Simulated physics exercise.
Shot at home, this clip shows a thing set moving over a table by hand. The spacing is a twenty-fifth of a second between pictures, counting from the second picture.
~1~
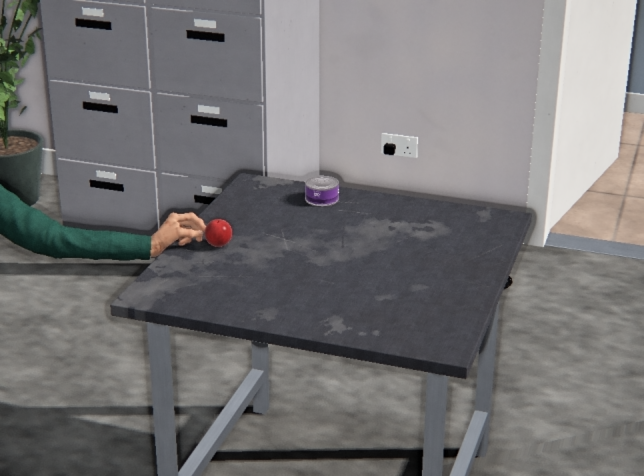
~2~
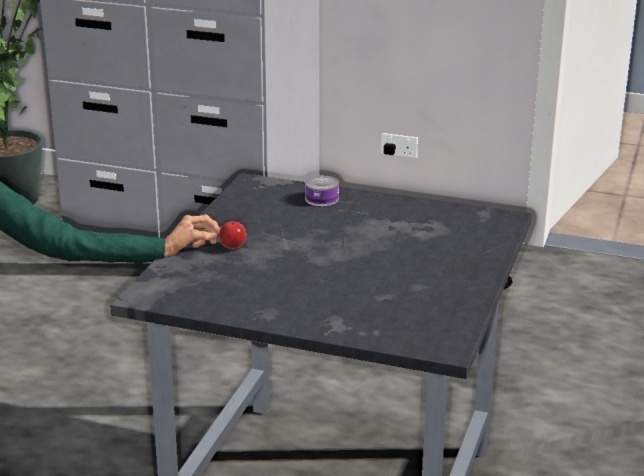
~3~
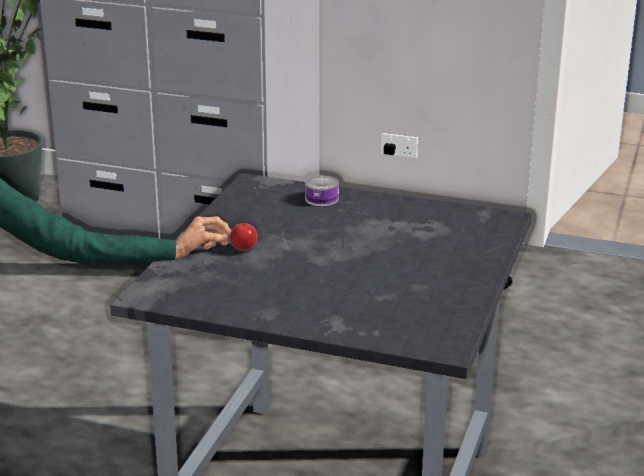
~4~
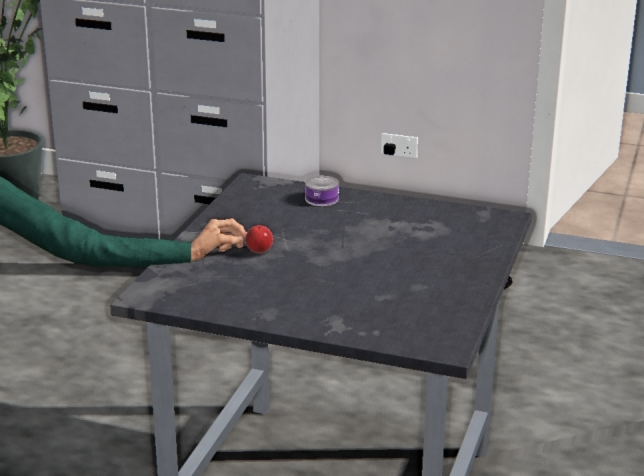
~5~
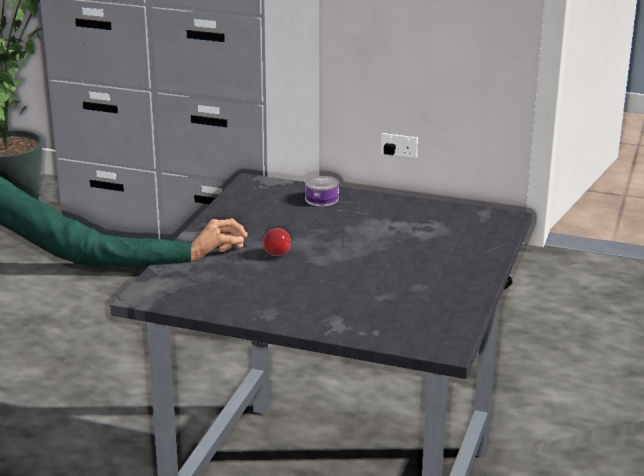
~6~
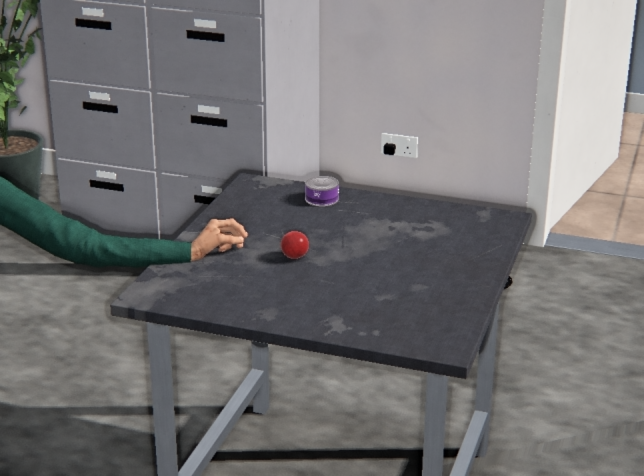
A round red object moves rightward across a dark, worn table, seen from slightly above by a still camera in a room with grey drawers, a plant at left and a wall socket behind. A purple-and-white tin sits unmoving near the table's back edge. From the left, a green-sleeved arm pushes the red object with its fingers, then stays still while the object continues right, leaving a widening gap.
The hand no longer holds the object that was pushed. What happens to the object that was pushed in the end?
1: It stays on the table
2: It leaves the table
(2) It leaves the table.
Then, 0.20 s on from there, red apple shifted well along near (382, 258).
Then, 0.50 s on from there, red apple now off the table.
Then, 0.80 s on from there, things are still on the move.
In the end, off the table, red apple.
